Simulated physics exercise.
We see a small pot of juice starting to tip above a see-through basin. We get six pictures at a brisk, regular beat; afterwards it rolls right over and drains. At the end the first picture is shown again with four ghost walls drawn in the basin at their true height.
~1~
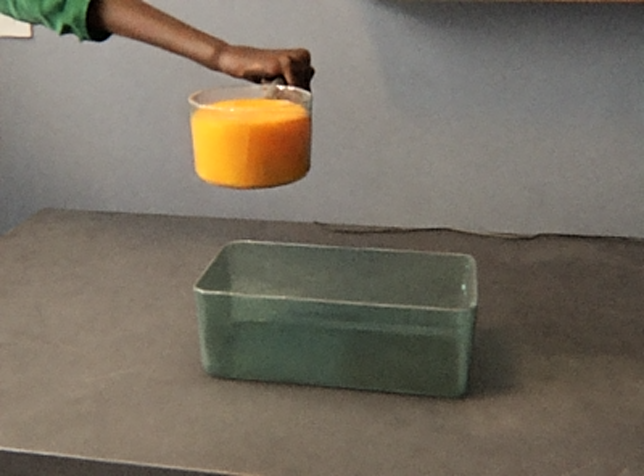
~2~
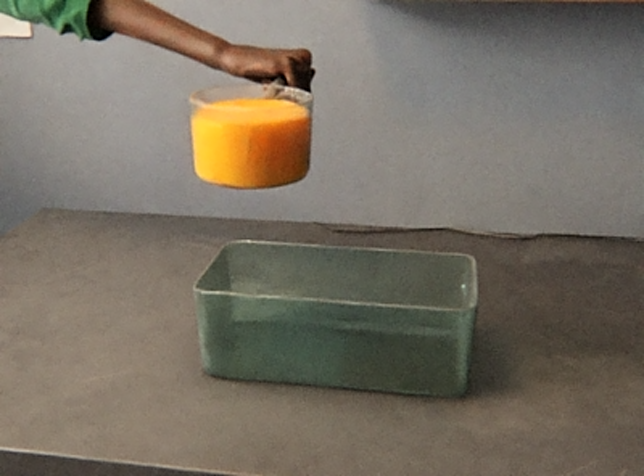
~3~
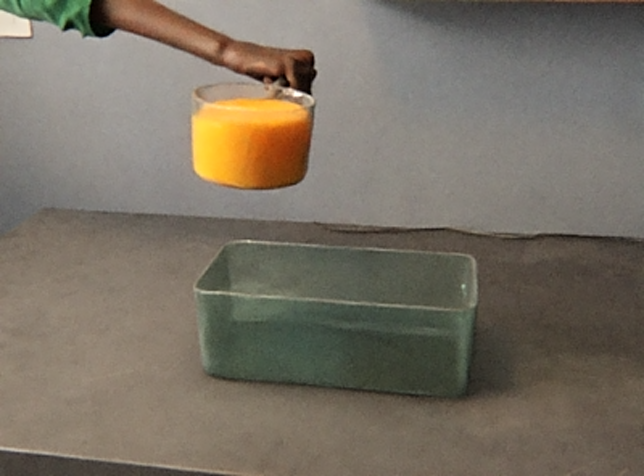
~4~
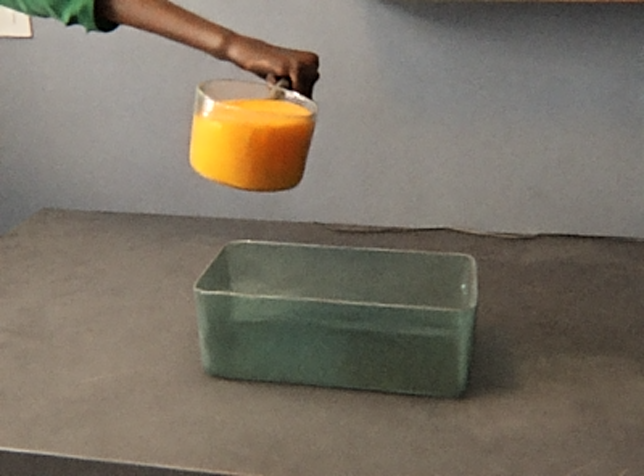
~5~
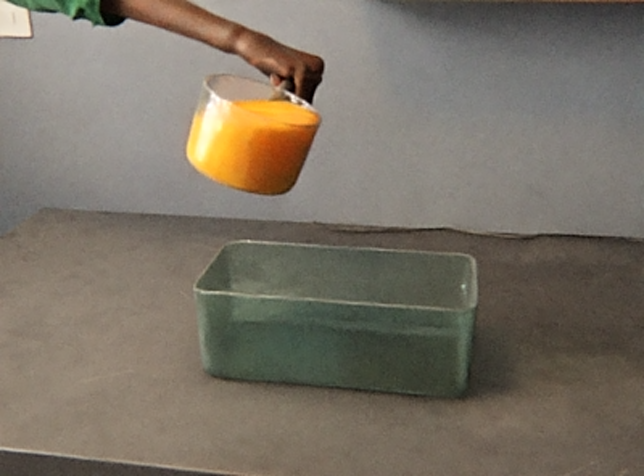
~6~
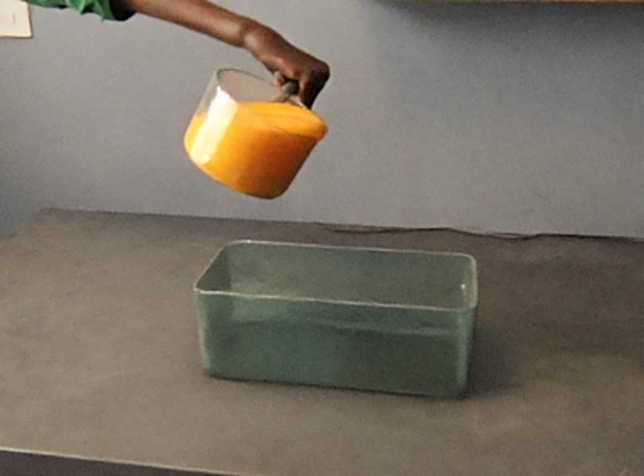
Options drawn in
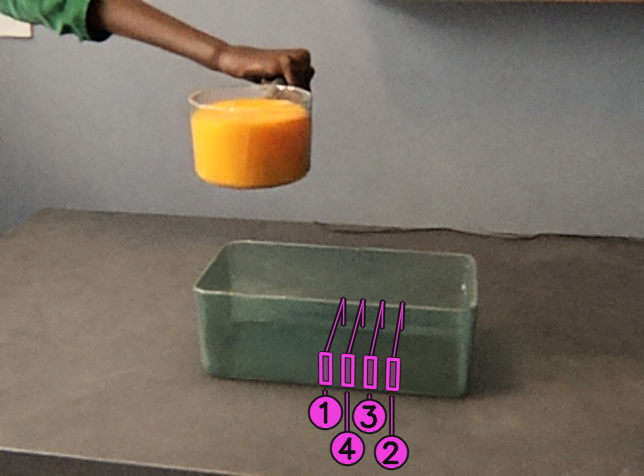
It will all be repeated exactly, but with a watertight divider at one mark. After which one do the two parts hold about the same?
The answer is position 3.
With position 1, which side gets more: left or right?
The right one.
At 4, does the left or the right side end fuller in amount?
The right side.
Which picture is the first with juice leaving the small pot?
Picture 6.
On the marked copy, 1 at (325, 390); 2 at (391, 396); 3 at (369, 394); 4 at (347, 392).
Choosing 1, about 12 % ends left of the wall and 87 % right of it.
Choosing 2, about 82 % ends left of the wall and 13 % right of it; 6 % is lost outside.
Choosing 3, about 55 % ends left of the wall and 44 % right of it.
Choosing 4, about 22 % ends left of the wall and 77 % right of it.
